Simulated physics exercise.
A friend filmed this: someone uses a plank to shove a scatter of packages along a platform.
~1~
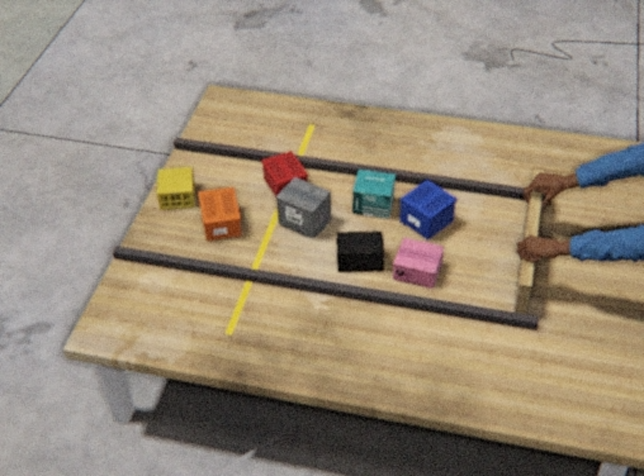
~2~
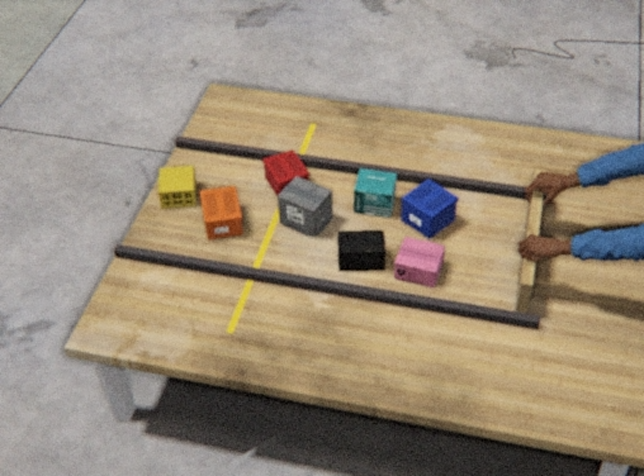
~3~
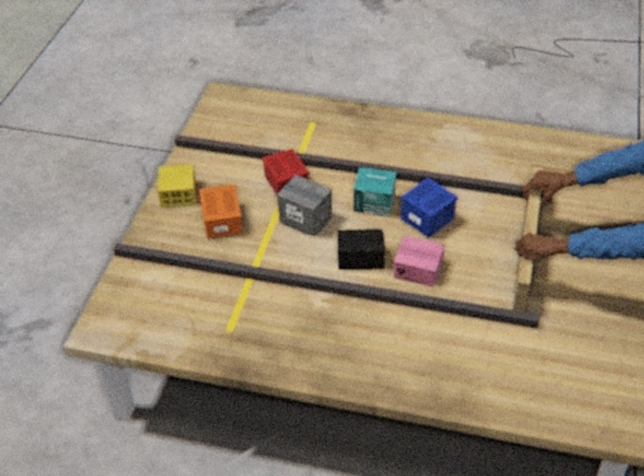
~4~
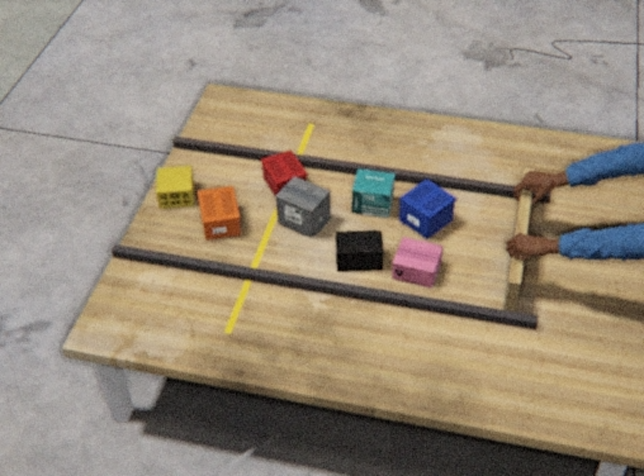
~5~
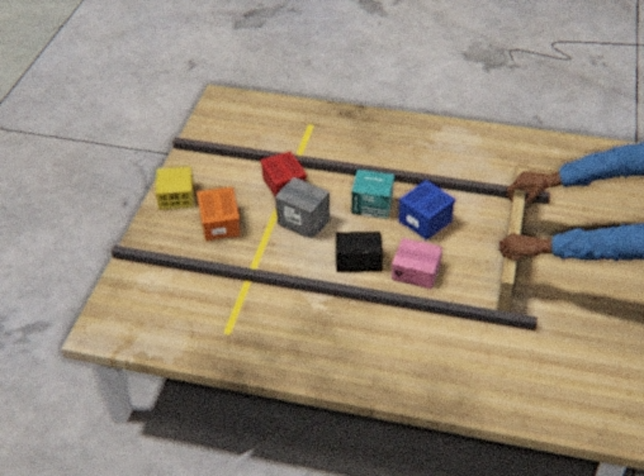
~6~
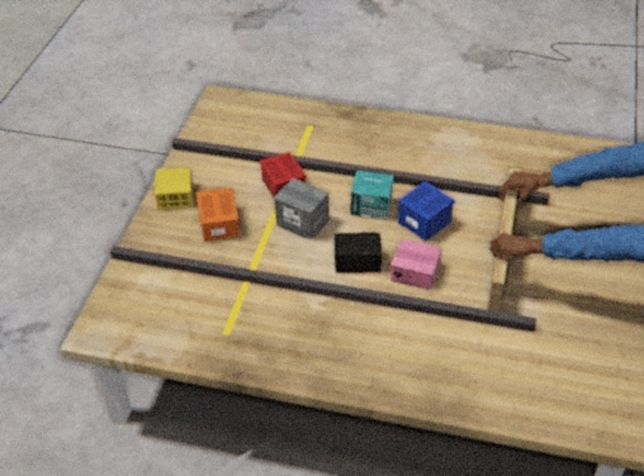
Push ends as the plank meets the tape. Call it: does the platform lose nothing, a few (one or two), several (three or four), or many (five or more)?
It loses nothing.
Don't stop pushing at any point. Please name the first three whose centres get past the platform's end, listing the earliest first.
Yellow crate, then orange tote, then black parcel.
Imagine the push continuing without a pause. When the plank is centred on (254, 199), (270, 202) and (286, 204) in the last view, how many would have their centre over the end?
The counts: 1, 0 and 0.
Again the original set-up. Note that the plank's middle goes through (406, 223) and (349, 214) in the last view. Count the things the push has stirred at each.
4 and 6.
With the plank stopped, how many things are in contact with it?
Number in contact with it: 3.
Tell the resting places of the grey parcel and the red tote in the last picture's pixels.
In the last view, the middles sit near (223, 186) and near (237, 163).
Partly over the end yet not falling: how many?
Count: 1.
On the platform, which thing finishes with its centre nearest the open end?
Yellow crate - nearest.
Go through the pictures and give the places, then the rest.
Yellow crate (176, 188); orange tote (220, 214); red tote (285, 177); plank (530, 241); tape (275, 218), in the first picture.
Orange tote (222, 213); turquoise box (375, 193), in the second picture.
Red tote (286, 174); pink box (419, 261), in the third picture.
Yellow crate (176, 187); blue tote (427, 210), in the fourth picture.
Orange tote (219, 214); black parcel (359, 252), in the fifth picture.
Yellow crate (174, 189); orange tote (218, 215); red tote (283, 177); plank (504, 239); tape (273, 218), in the sixth picture.
Soon after, none off yet; yellow crate at rest near (174, 189); orange tote at rest near (218, 215); red tote at rest near (283, 177).
After that, none off yet; yellow crate at rest near (174, 189); orange tote at rest near (218, 215); red tote displaced a little near (266, 172).
In the end, the number that fall off is zero.
